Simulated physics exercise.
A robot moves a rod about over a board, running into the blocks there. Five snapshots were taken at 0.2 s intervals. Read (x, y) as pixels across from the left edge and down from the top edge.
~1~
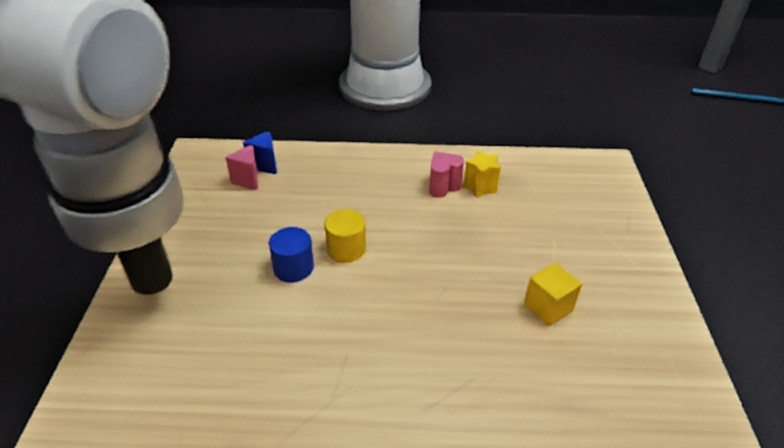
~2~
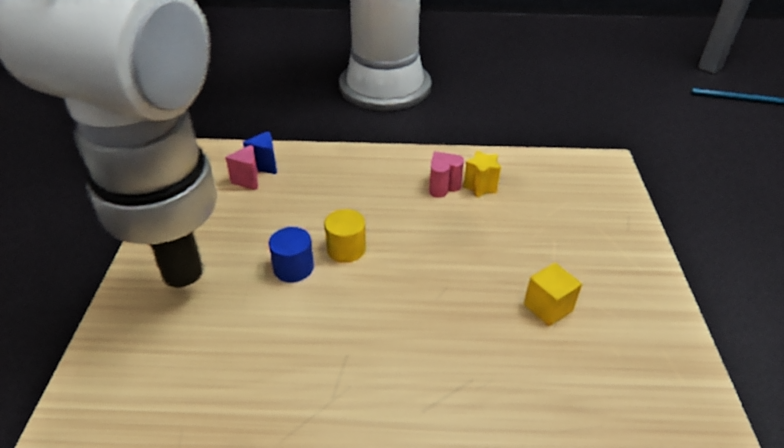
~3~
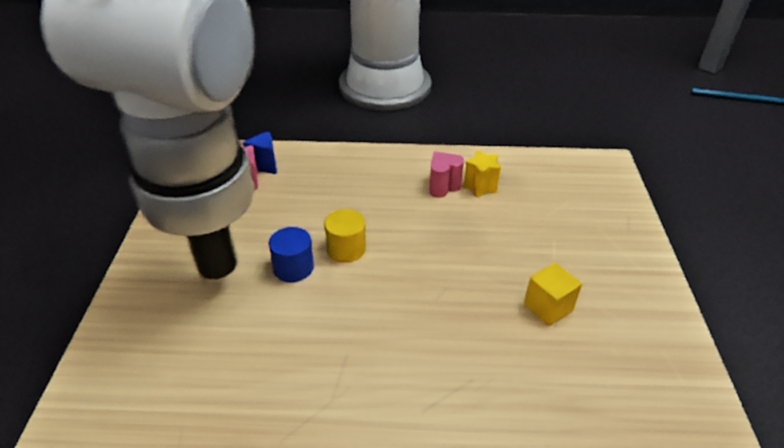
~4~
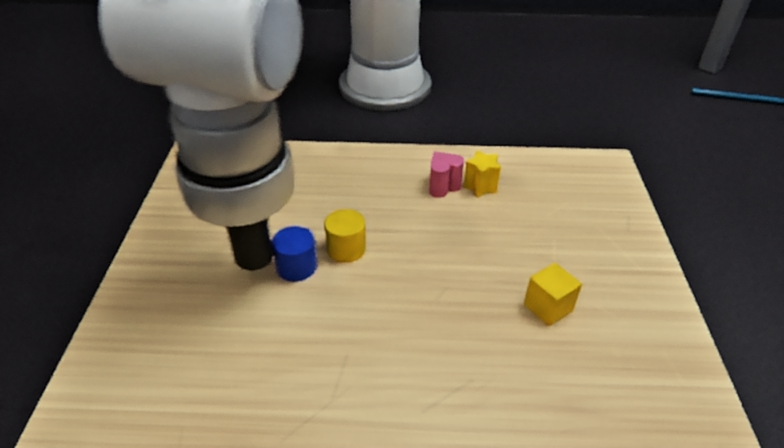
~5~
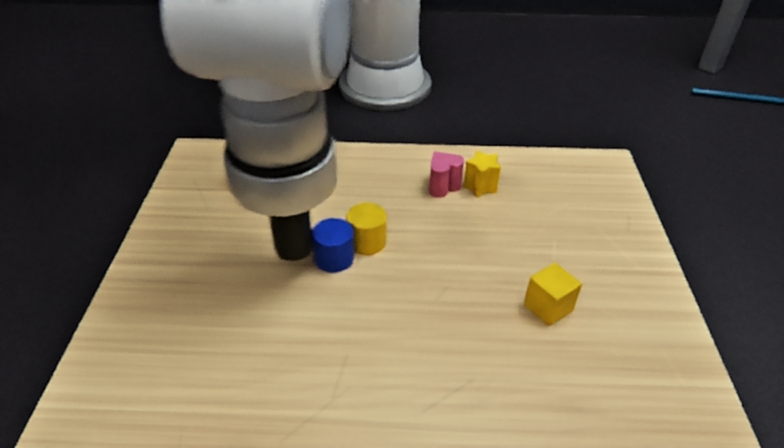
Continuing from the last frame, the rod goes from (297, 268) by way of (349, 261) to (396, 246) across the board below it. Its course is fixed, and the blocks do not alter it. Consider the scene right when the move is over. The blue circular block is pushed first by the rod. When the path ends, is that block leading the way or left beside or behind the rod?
When the path ends, it will sit ahead of the rod.
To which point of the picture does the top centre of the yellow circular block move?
Roughly at (434, 188).
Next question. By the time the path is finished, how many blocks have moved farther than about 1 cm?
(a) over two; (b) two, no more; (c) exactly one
(b)
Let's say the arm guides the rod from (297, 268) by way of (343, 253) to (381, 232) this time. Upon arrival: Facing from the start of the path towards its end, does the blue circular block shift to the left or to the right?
To the right.
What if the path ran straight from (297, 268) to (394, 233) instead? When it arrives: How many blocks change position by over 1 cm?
The push will move two blocks.
The first path, step by step. One third of the way, rod (332, 245); blue circular block (368, 226); yellow circular block (394, 205).
Two thirds of the way, rod (365, 238); blue circular block (402, 219); yellow circular block (416, 195).
At the end, rod (396, 227); blue circular block (434, 213); yellow circular block (434, 188).
